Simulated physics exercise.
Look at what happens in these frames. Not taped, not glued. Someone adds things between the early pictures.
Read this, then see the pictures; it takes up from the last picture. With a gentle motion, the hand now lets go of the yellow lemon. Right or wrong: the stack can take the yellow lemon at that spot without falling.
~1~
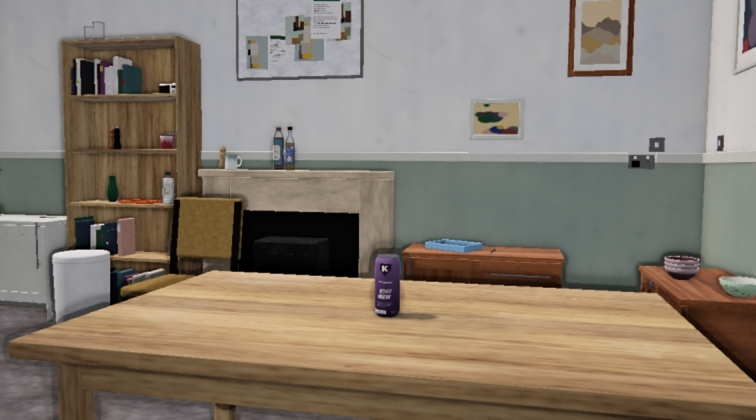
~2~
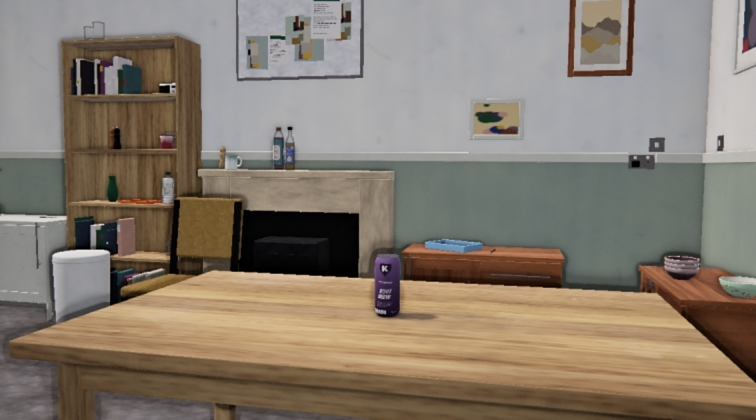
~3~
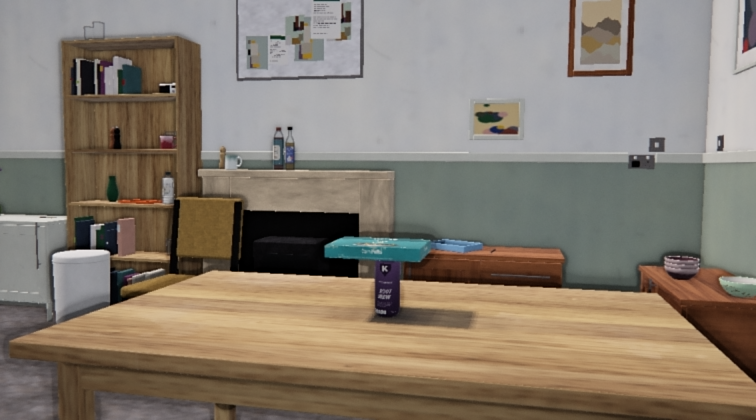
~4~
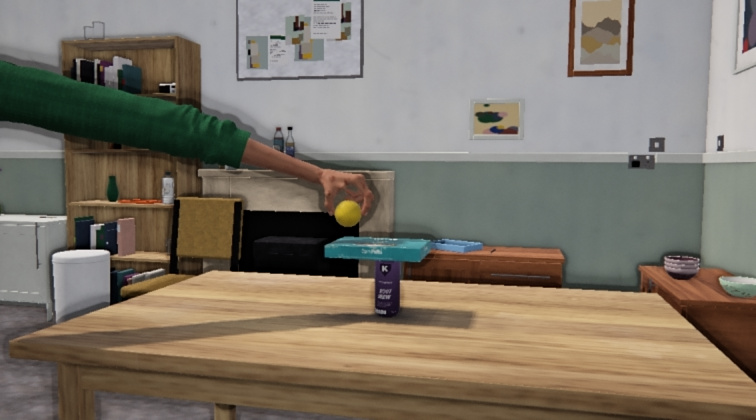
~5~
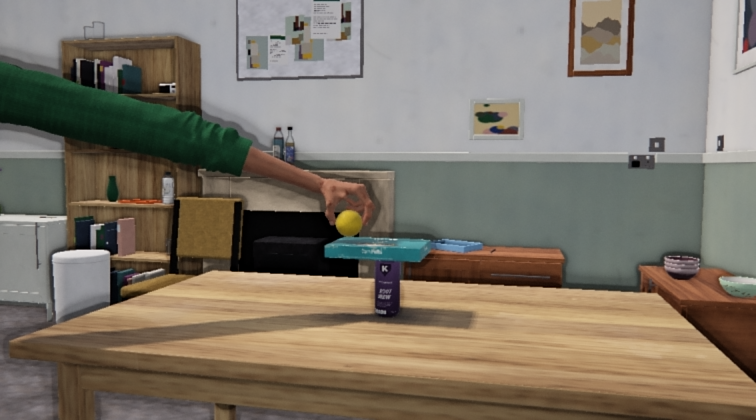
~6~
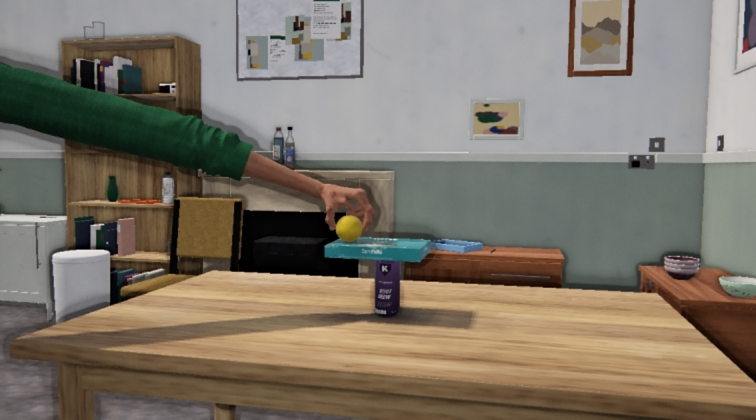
Wrong.
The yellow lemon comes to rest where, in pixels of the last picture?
Close to pixel (337, 301).
Then, 0.30 s later than the last frame, yellow lemon now fallen; turquoise packet tilted by 50°.
Then, 0.40 s later than the last frame, turquoise packet now fallen.
Then, 0.50 s later than the last frame, things are still on the move.
Then, 0.60 s later than the last frame, as before.
When it is over, fallen, yellow lemon and turquoise packet; purple can as before. End places, in pixels of the last picture, yellow lemon near (336, 301). The stack gives way.
